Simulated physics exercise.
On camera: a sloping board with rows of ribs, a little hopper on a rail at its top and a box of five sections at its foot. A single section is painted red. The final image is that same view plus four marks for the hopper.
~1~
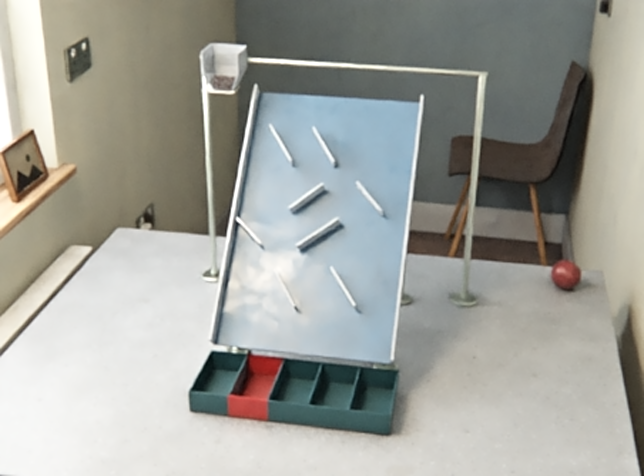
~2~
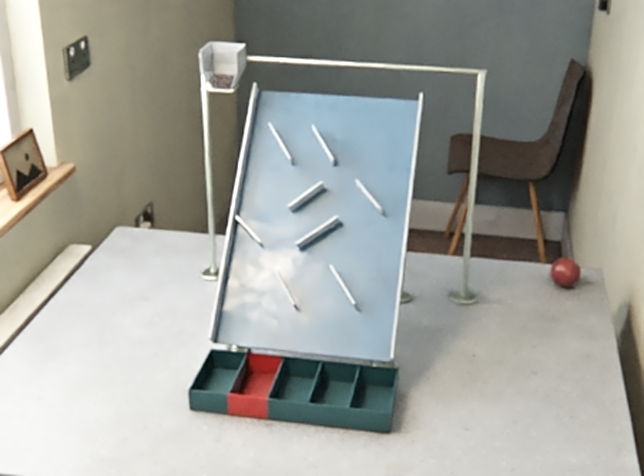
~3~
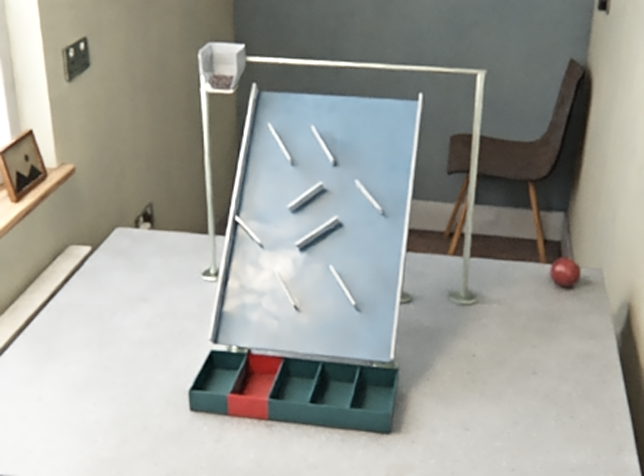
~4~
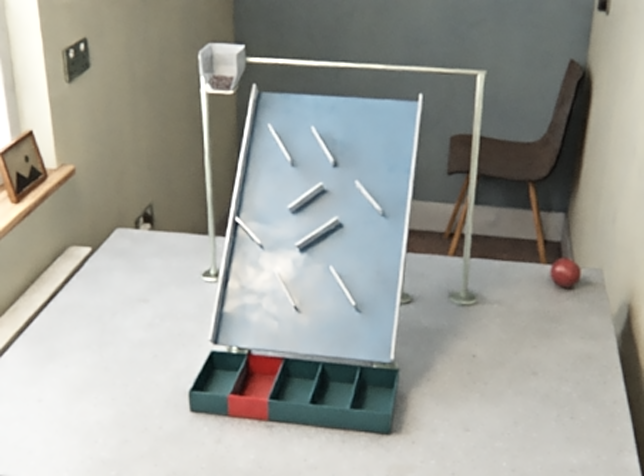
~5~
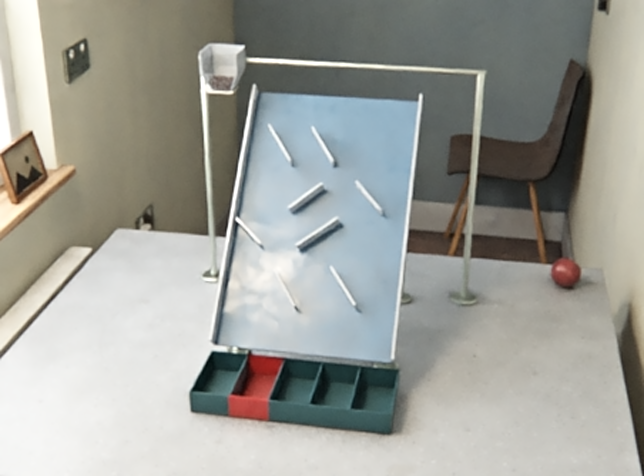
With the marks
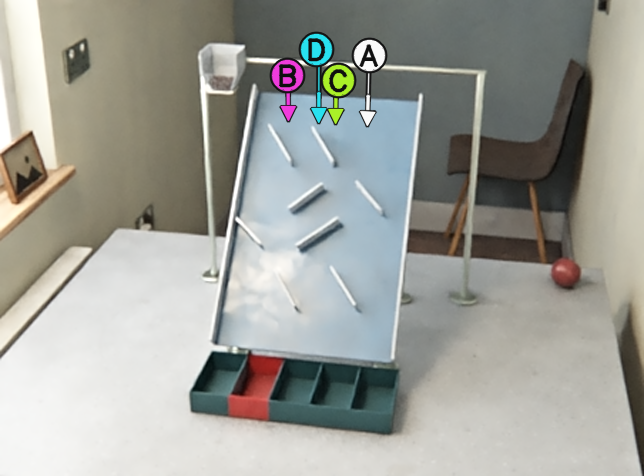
A sloping blue board with slanted ribs stood on a pale table, a small hopper at its top left and a dark green box with one red section at its foot, and nothing moved.
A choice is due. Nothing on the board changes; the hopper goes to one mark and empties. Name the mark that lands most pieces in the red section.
B beats the others.
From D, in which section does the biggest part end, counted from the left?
It is the fifth one.
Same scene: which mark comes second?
D.
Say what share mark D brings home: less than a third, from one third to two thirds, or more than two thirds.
Less than a third.
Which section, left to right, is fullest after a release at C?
The fifth.
On the marked copy, mark A meets the board at (367, 120); mark B meets the board at (288, 115); mark C meets the board at (335, 118); mark D meets the board at (318, 117).
Choosing A, none in the red section, most in other sections, about a quarter outside the box.
Choosing B, about a third in the red section, about two thirds in other sections, a stray few outside the box.
Choosing C, none in the red section, nearly all in other sections, a small part outside the box.
Choosing D, a small part in the red section, most in other sections, a small part outside the box.
